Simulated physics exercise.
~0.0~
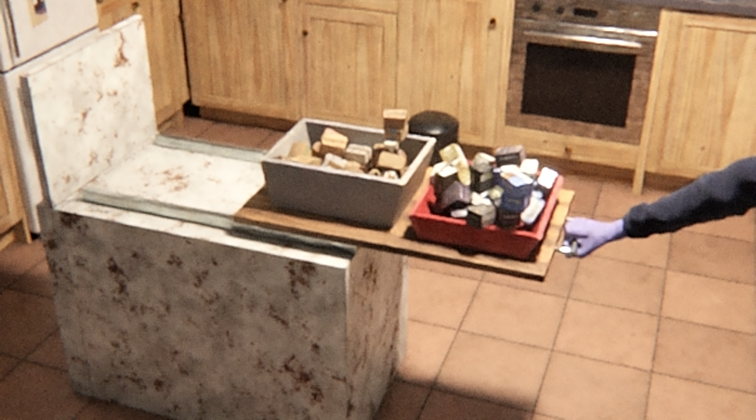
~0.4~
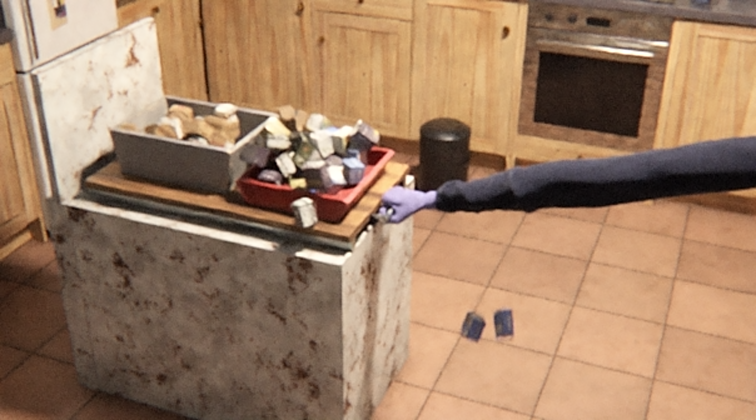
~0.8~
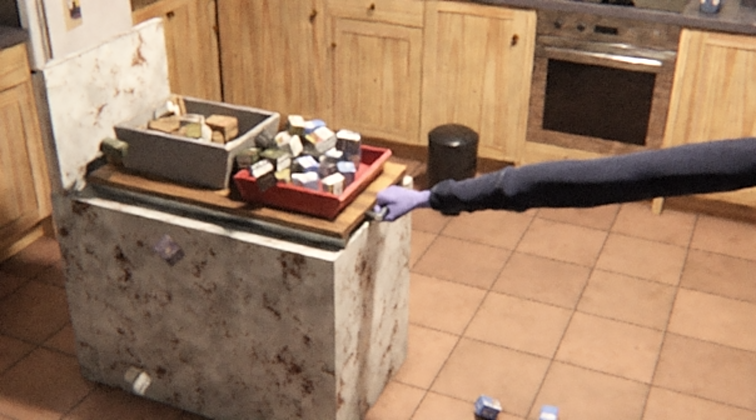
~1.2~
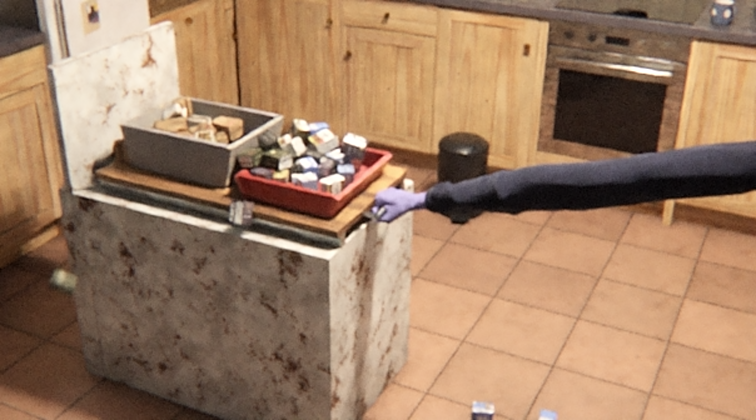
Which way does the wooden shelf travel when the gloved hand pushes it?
The shelf slides to the left, back over the stained unit.
